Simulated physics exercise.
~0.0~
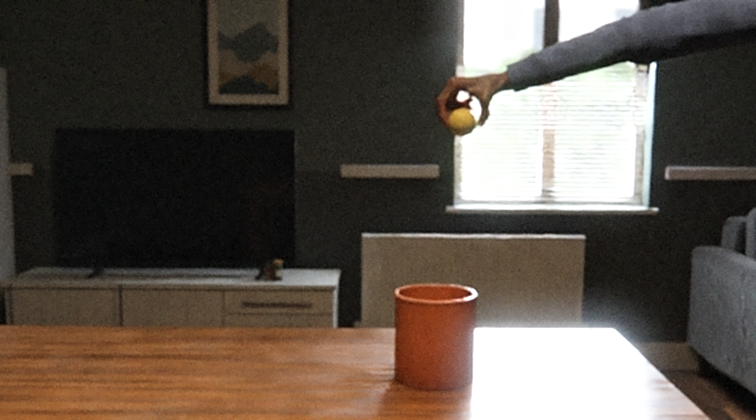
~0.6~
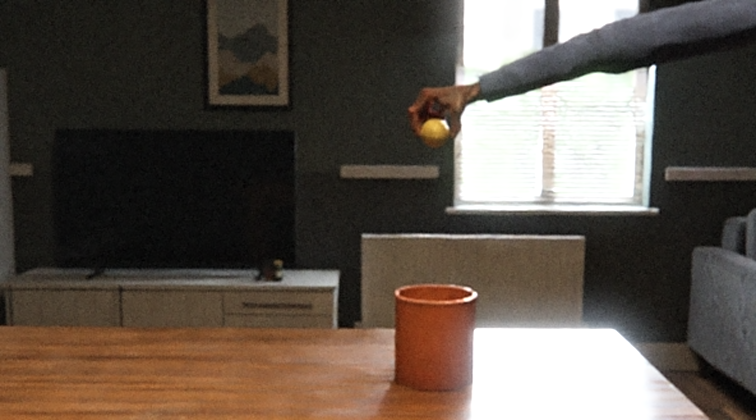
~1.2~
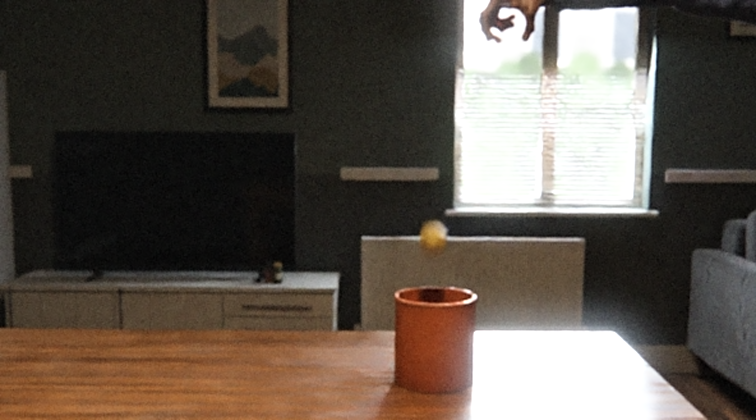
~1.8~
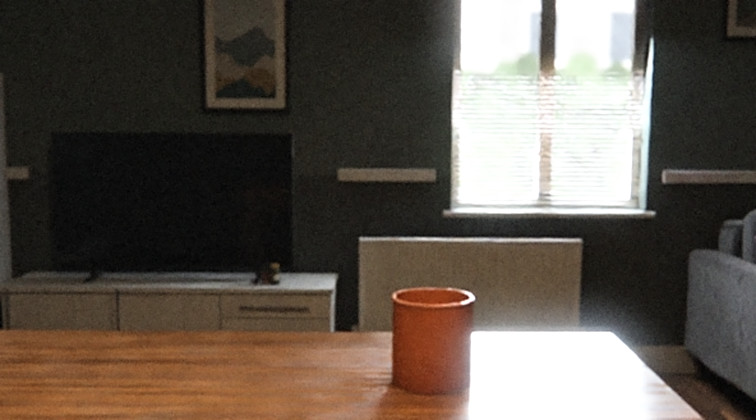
A hand held a small yellow lemon in the air above a wooden table, moved it left over an orange-brown container, then let go and drew back as the lemon fell and dropped inside, out of sight.
